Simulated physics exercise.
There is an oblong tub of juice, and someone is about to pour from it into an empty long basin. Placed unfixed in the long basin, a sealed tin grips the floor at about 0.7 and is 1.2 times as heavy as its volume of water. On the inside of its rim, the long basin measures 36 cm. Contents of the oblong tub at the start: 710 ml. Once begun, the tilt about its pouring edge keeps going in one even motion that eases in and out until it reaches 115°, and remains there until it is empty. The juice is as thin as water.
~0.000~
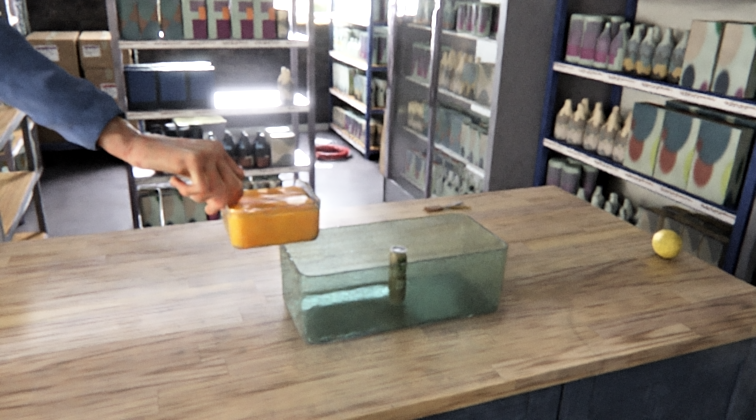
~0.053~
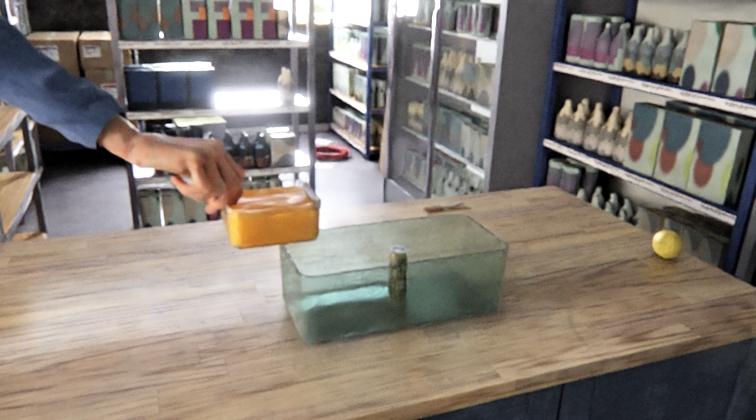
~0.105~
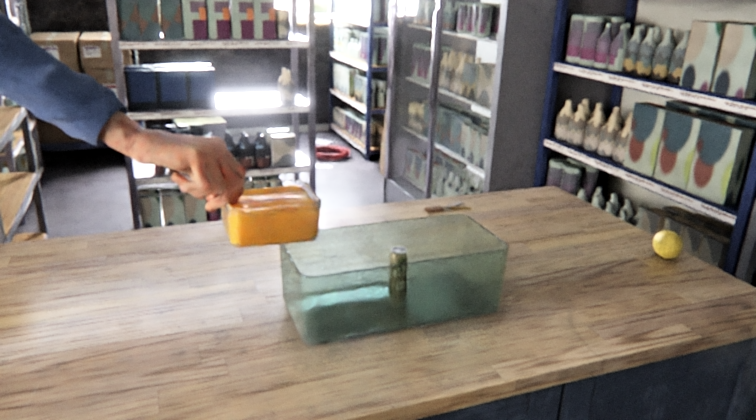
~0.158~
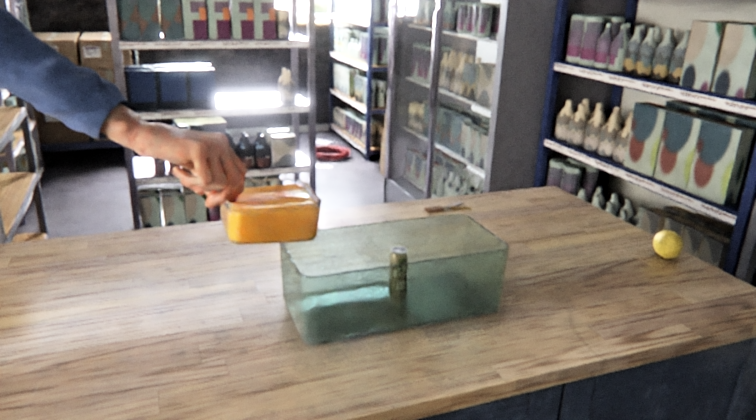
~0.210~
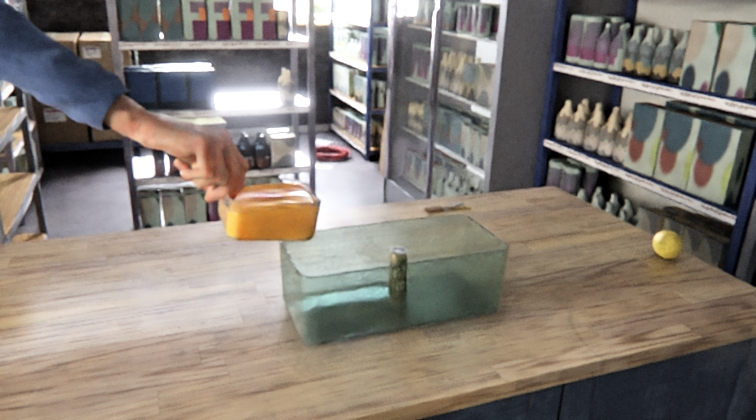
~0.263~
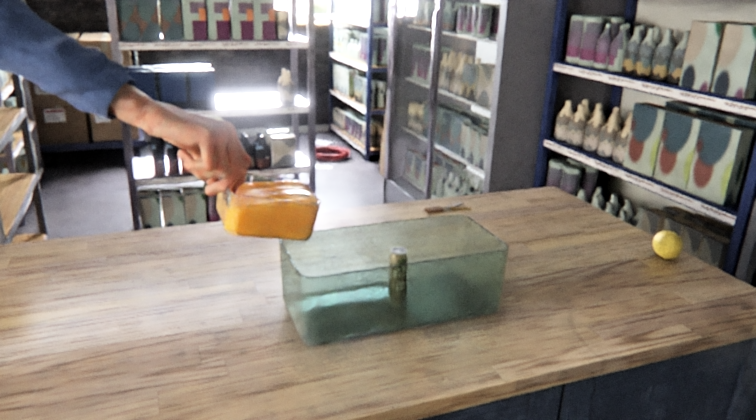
The footage shows a hand holding an oblong tub of orange juice above the left end of a long glass basin with a small tin inside, then gradually tilting the tub slightly, while a yellow ball stays still at right.
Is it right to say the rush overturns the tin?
It will not come down.
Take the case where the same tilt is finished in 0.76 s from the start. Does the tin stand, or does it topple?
The tin would overturn.
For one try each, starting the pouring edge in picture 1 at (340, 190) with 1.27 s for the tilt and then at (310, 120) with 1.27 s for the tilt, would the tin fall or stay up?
Try 1: Still standing; try 2: Still standing.
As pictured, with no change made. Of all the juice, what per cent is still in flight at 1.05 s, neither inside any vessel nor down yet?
In-air share: About 8 %.
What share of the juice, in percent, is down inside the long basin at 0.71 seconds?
Some 24 per cent.
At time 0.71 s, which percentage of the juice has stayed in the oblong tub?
At that time about 38 in a hundred parts are still held.
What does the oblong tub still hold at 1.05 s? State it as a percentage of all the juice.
Around 4 in a hundred is still there.
Then, 0.71 s in, the tilt is 69° and 38 per cent is still to pour; the tin stands where it began.
Then, 1.05 s in, the tilt is 106° and 4 per cent is still to pour; the tin stands where it began.
Then, 1.39 s in, the tilt is 115° and 0 per cent is still to pour; the tin stands where it began.
Then, 1.77 s in, the tilt is 115° and 0 per cent is still to pour; the tin stands where it began.
Finally, the tin stands where it began.
